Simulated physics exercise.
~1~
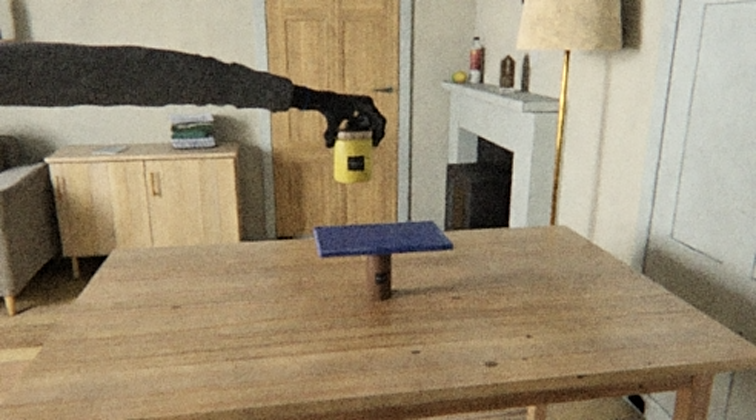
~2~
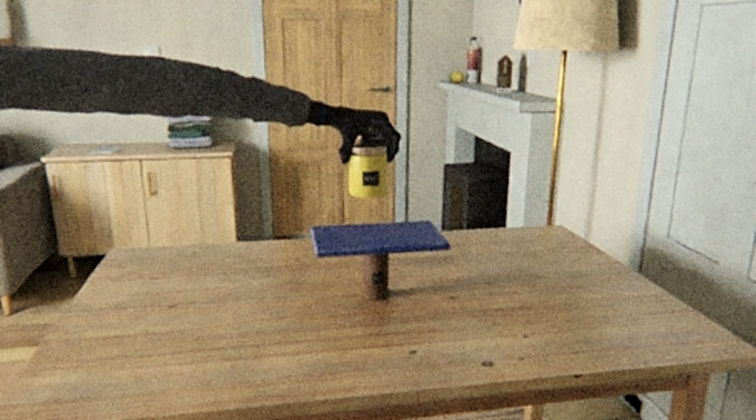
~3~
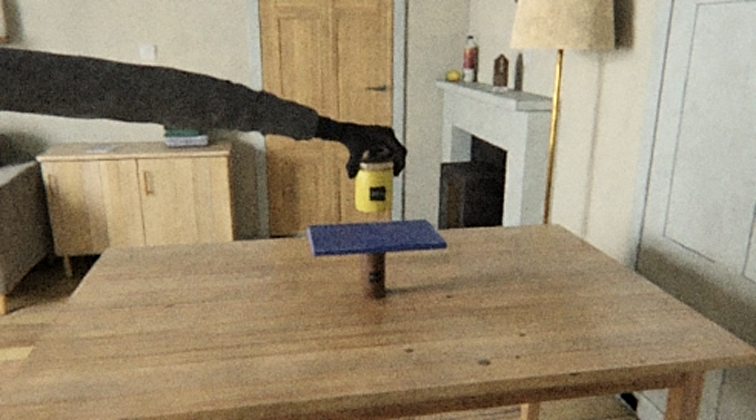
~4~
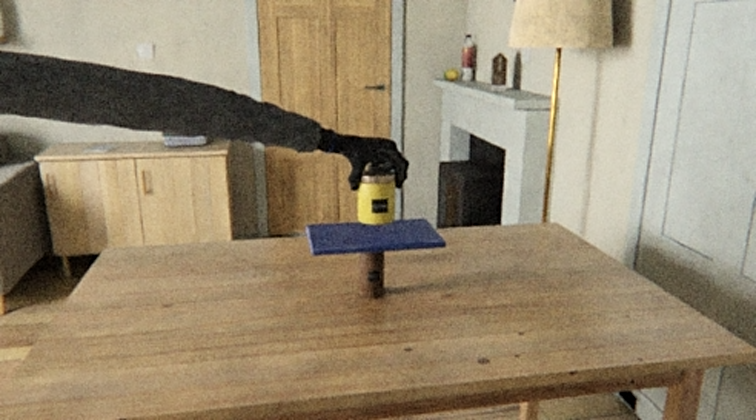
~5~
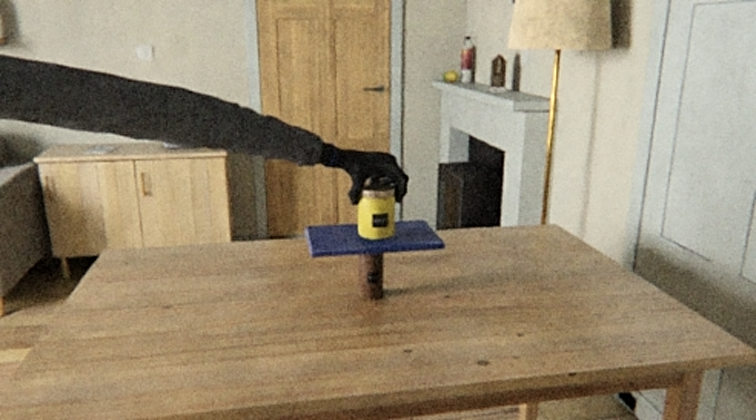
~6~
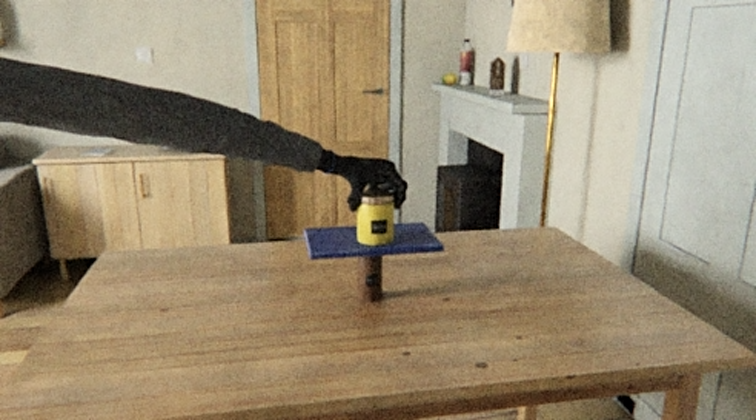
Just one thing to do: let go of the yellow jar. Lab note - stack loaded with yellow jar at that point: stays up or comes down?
Observed: Stays up.
Then, 0.30 s later than the last frame, all is still.
Then, 0.70 s later than the last frame, yellow jar resting near (376, 218).
When it is over, all 3 as before. End places, in pixels of the last picture, yellow jar near (376, 218). The stack keeps its balance.
